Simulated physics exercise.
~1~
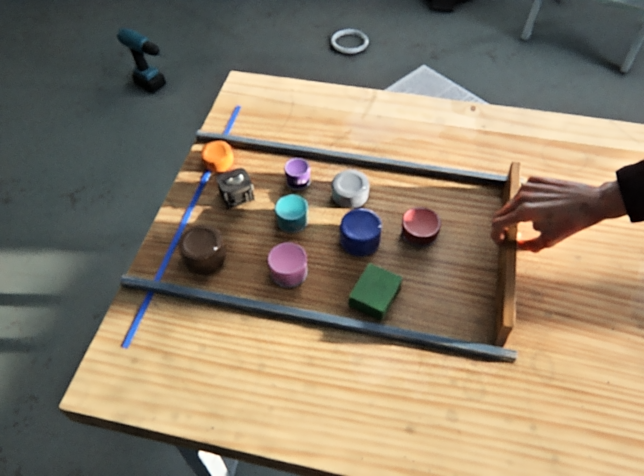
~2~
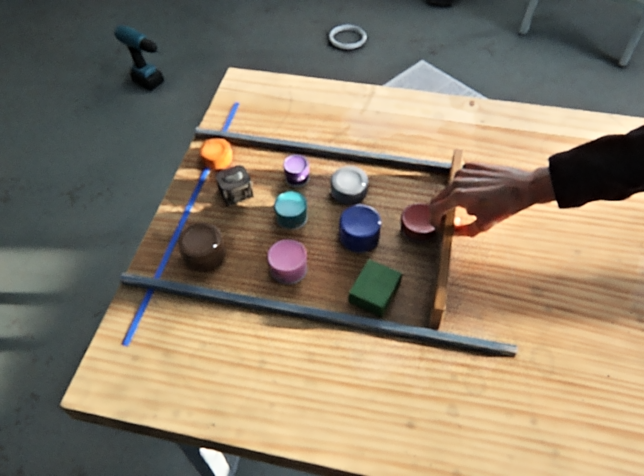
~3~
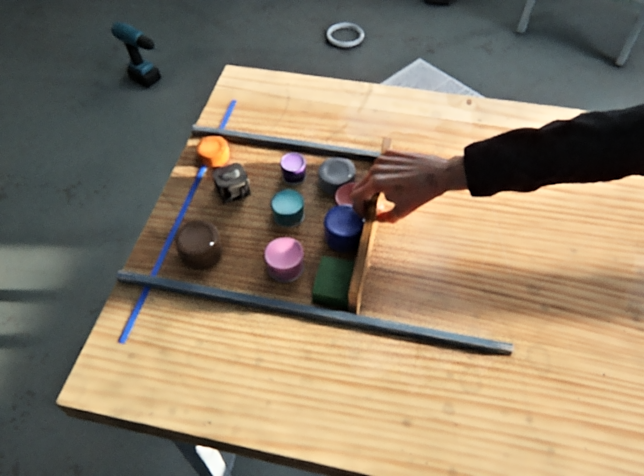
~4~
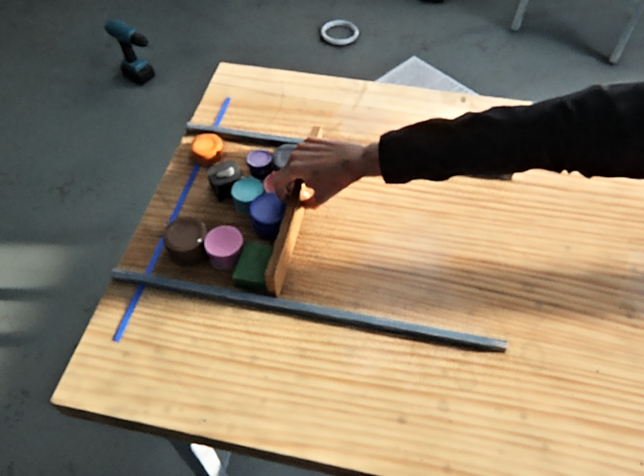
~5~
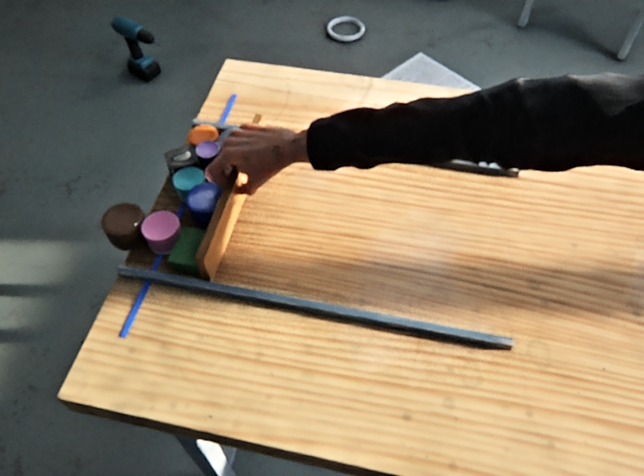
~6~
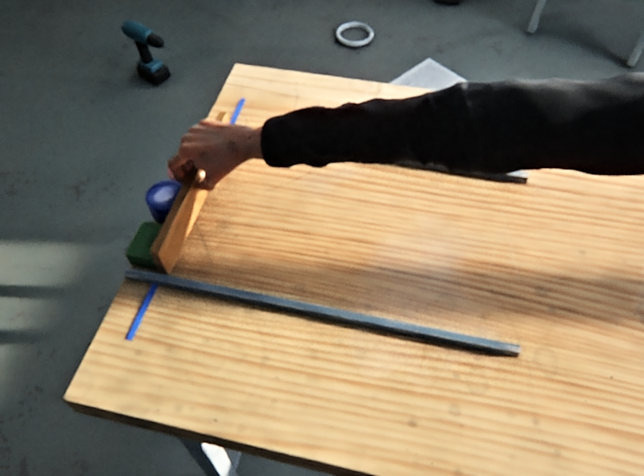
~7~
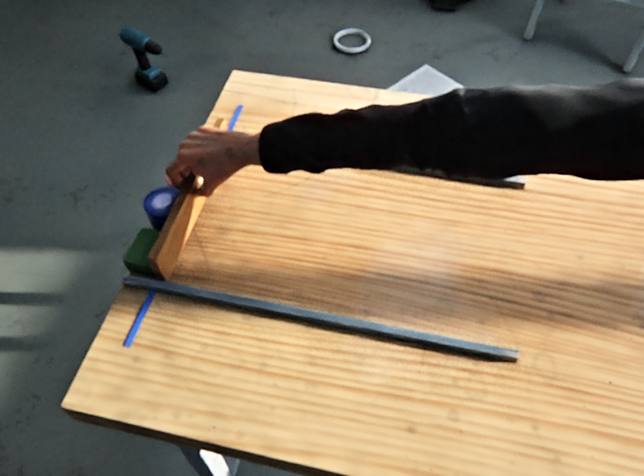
On a wooden table, a hand slides an upright board leftward between two rails, bunching small pots, lids and a green block toward a blue tape line, until most go over the edge, leaving the green block and blue lid visible beside the board as it stops.
